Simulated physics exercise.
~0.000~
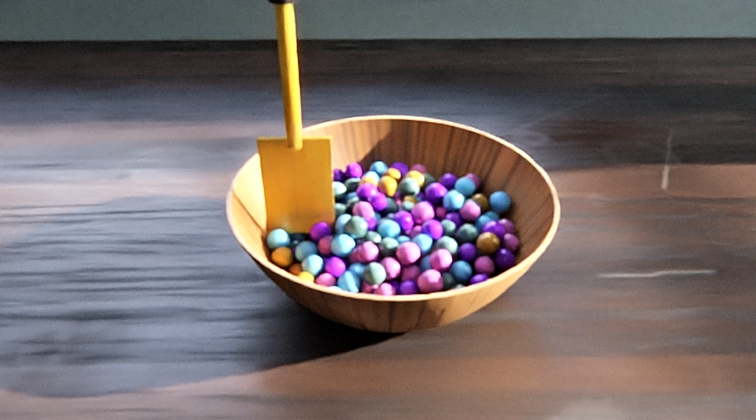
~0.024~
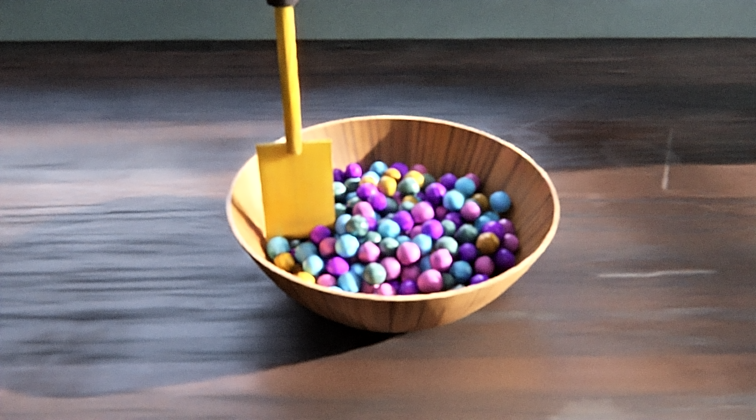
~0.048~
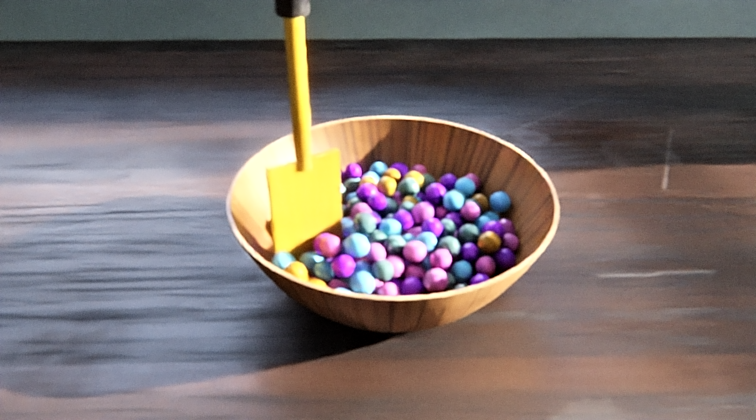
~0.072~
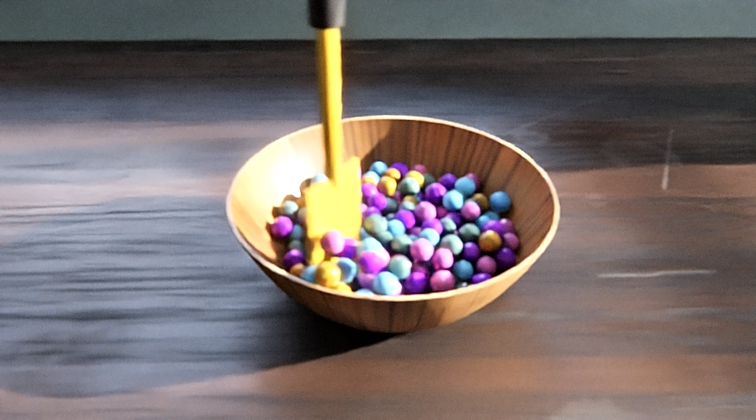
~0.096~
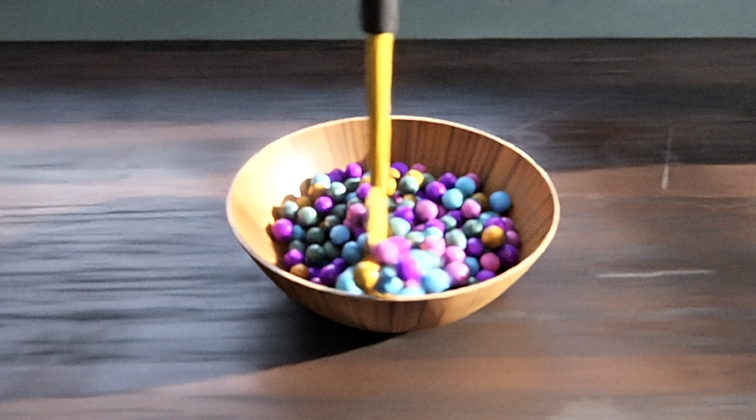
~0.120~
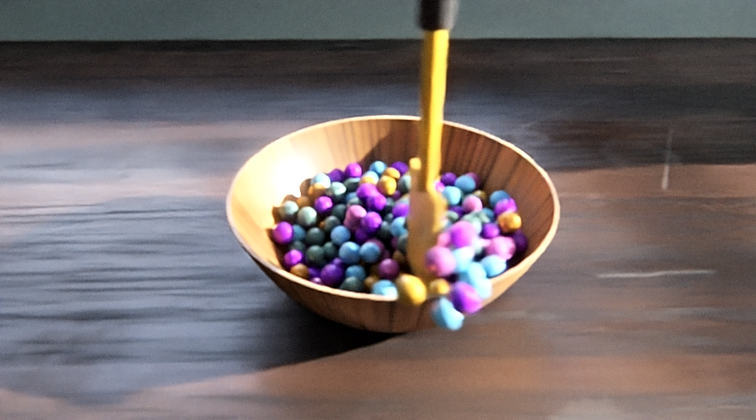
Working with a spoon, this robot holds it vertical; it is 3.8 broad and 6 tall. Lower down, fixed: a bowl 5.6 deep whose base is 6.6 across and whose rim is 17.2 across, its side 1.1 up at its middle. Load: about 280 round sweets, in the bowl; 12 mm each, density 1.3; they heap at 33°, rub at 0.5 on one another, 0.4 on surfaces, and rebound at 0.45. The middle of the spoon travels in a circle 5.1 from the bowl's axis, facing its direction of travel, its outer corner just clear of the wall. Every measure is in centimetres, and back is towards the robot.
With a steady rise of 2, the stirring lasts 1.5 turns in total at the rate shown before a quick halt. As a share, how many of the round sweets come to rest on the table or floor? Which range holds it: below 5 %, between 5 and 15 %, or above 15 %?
It lies above 15 %.
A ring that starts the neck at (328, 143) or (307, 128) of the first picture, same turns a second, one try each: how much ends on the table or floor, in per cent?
Near 35 per cent and near 40 per cent, in that order.
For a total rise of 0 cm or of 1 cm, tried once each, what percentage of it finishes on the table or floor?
Estimates: 45 % then 40 %.
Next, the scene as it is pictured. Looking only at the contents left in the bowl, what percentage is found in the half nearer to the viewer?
About 50 %.
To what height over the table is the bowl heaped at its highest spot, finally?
4.5 cm or so.
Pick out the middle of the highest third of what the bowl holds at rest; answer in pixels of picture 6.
(391, 224).
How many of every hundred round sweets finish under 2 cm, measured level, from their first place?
About 65 percent.
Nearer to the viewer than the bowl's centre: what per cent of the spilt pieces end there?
Close to 30 percent, I reckon.
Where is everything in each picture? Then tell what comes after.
The first picture shows spoon neck at (292, 111), 0° round; upper third of the load around (400, 225), from x 280 to 510, top at y 170; 282 in the bowl.
The second picture shows spoon neck at (292, 115), 8° round; upper third of the load around (395, 226), from x 280 to 510, top at y 170.
The third picture shows spoon neck at (301, 131), 29° round; upper third of the load around (397, 228), from x 280 to 510, top at y 170.
The fourth picture shows spoon neck at (332, 146), 54° round; upper third of the load around (400, 228), from x 280 to 510, top at y 170.
The fifth picture shows spoon neck at (378, 153), 79° round; upper third of the load around (417, 230), from x 285 to 510, top at y 170; 281 in the bowl, 1 in flight or on the tool.
The sixth picture shows spoon neck at (428, 150), 104° round; upper third of the load around (445, 226), from x 285 to 515, top at y 170; 277 in the bowl, 5 in flight or on the tool.
After 0.28 s, 270° round, highest piece 11 above the table; 243 in the bowl, 9 on the table or floor, 30 in flight or on the tool.
After 0.44 s, 76° round, highest piece 9 above the table; 224 in the bowl, 49 on the table or floor, 9 in flight or on the tool.
After 0.72 s, 180° round, highest piece 4 above the table; 223 in the bowl, 59 on the table or floor.
After 1.42 s, 180° round, highest piece 4 above the table; 223 in the bowl, 59 on the table or floor.
At rest, 223 in the bowl, 59 on the table or floor. That is 21 % on the table or floor.
